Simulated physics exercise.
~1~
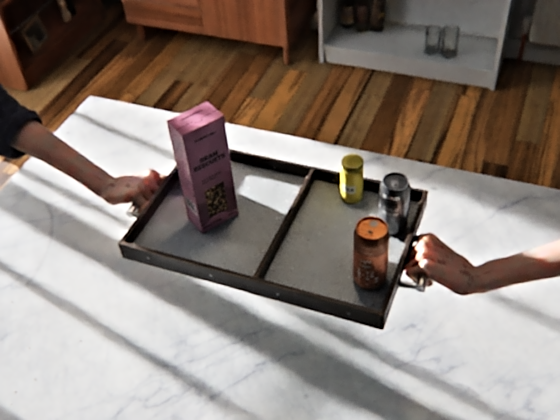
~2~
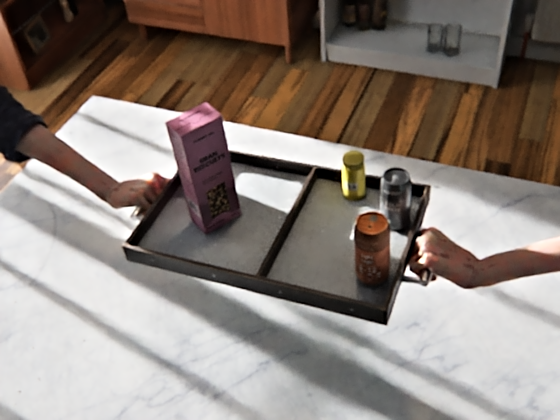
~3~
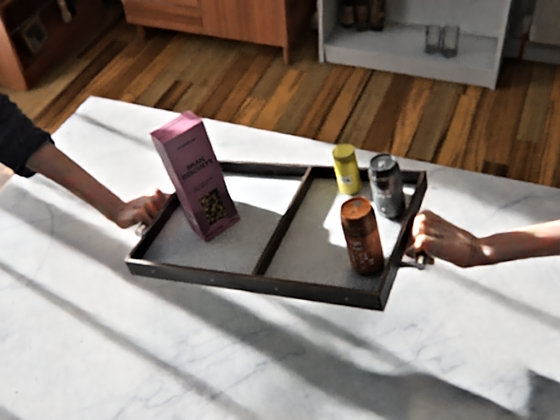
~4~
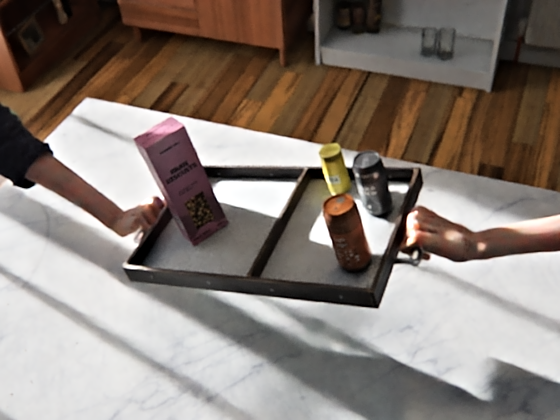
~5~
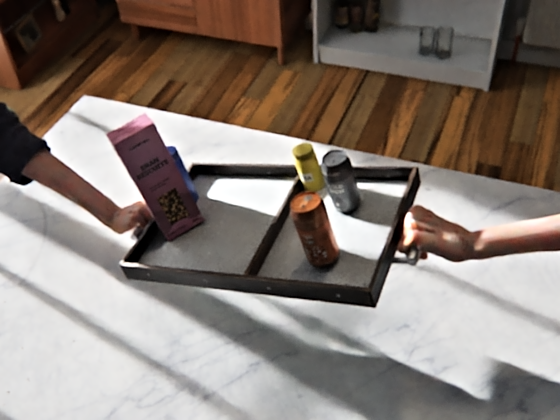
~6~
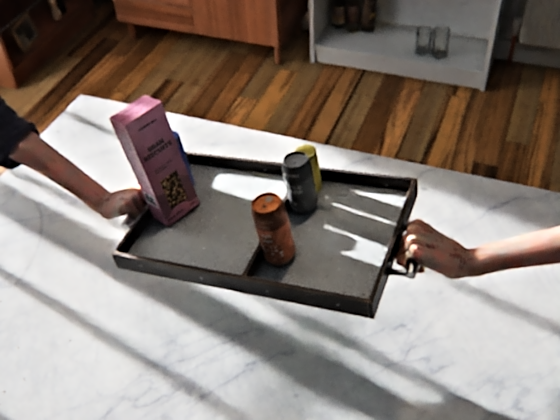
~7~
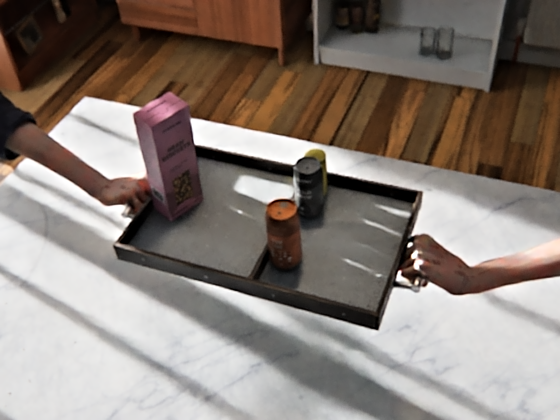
The video shows two hands holding a divided tray above a marble table and tilting its left side down, so a pink carton leans and the orange, grey and yellow containers slide left, before the tray levels with everything upright and the orange can near the crossbar.
